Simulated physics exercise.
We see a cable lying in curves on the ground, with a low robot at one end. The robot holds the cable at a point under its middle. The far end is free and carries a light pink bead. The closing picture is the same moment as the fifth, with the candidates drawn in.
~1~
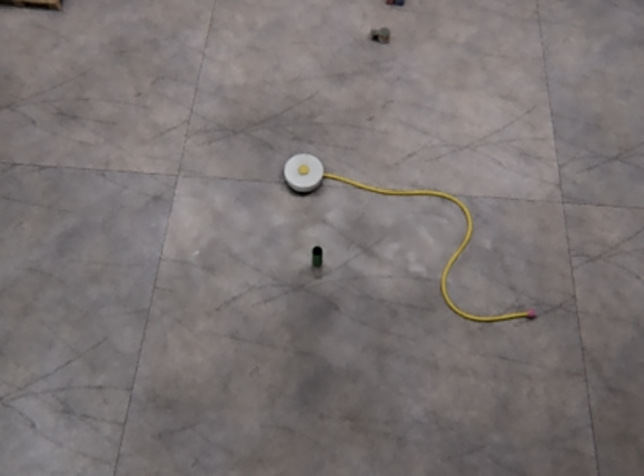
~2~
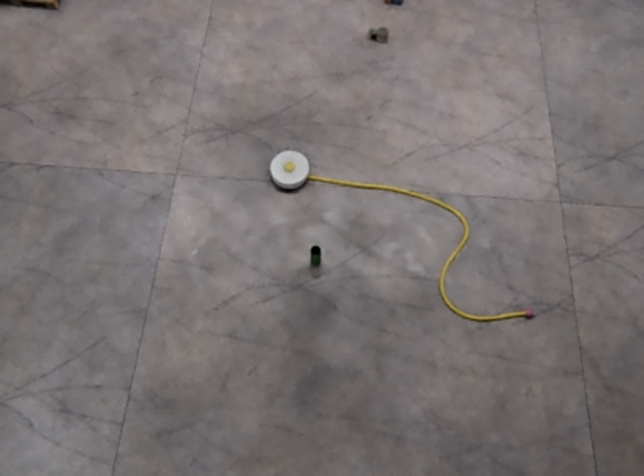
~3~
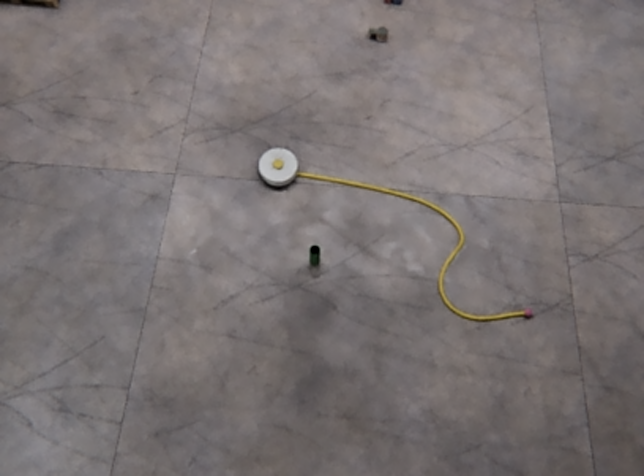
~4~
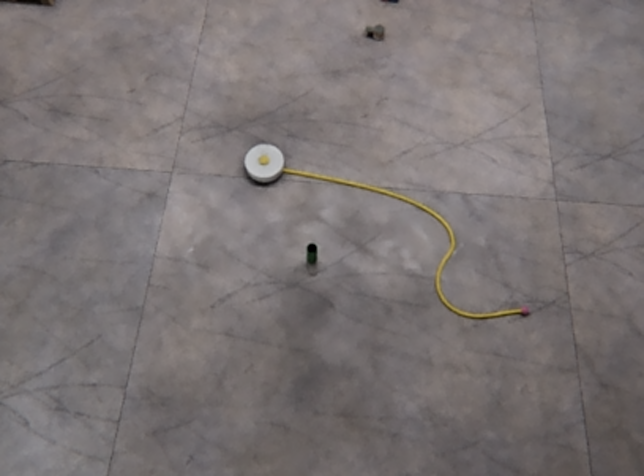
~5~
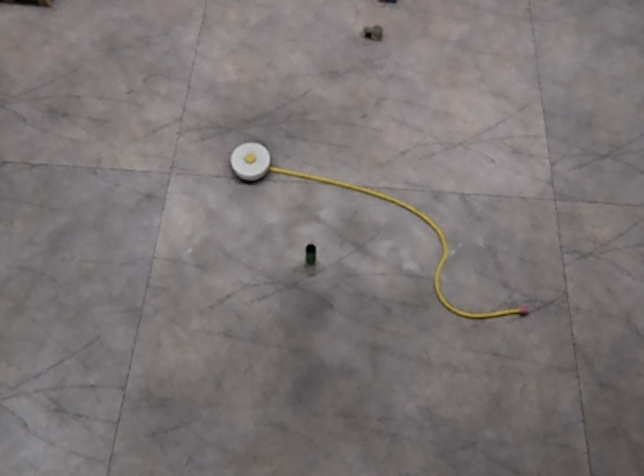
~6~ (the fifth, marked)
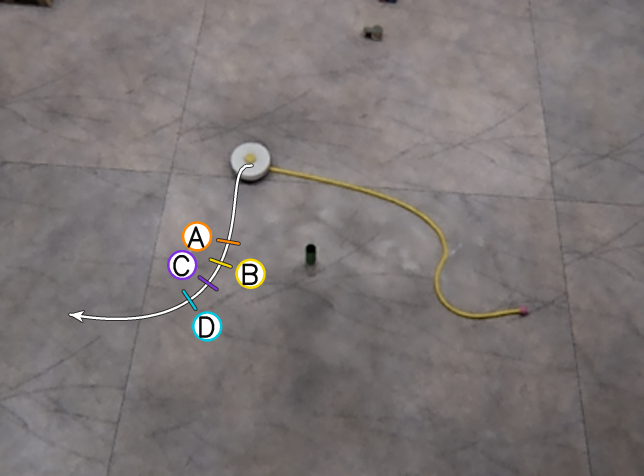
A round white robot with a yellow centre sits at the left end of a curving yellow cable on a grey, marbled tiled floor, seen from above at an angle. A small dark green post stands below the robot, and a pinkish bead marks the cable's free end at lower right. The robot slides steadily left and slightly upward, drawing the nearer curves straighter while the beaded end barely moves, and the view shifts very slightly.
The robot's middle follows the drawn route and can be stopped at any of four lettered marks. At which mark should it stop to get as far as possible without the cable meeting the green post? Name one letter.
D is the last safe stop.
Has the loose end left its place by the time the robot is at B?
No.
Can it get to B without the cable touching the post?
Yes.
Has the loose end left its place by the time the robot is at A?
By then, no.
On the marked copy, A at (228, 242); B at (221, 263); C at (208, 283); D at (190, 300); the route from (252, 166) via (210, 281) to (70, 315).
Following D. Soon after the start, robot (233, 205), middle of the cable (406, 216), free end (524, 310).
Later, robot (221, 258), middle of the cable (395, 221), free end (524, 310).
In the end, robot (188, 298), middle of the cable (370, 240), free end (524, 310); nothing has been touched.
As for the rest, A is safe but short; B is safe but short; C is safe but short.
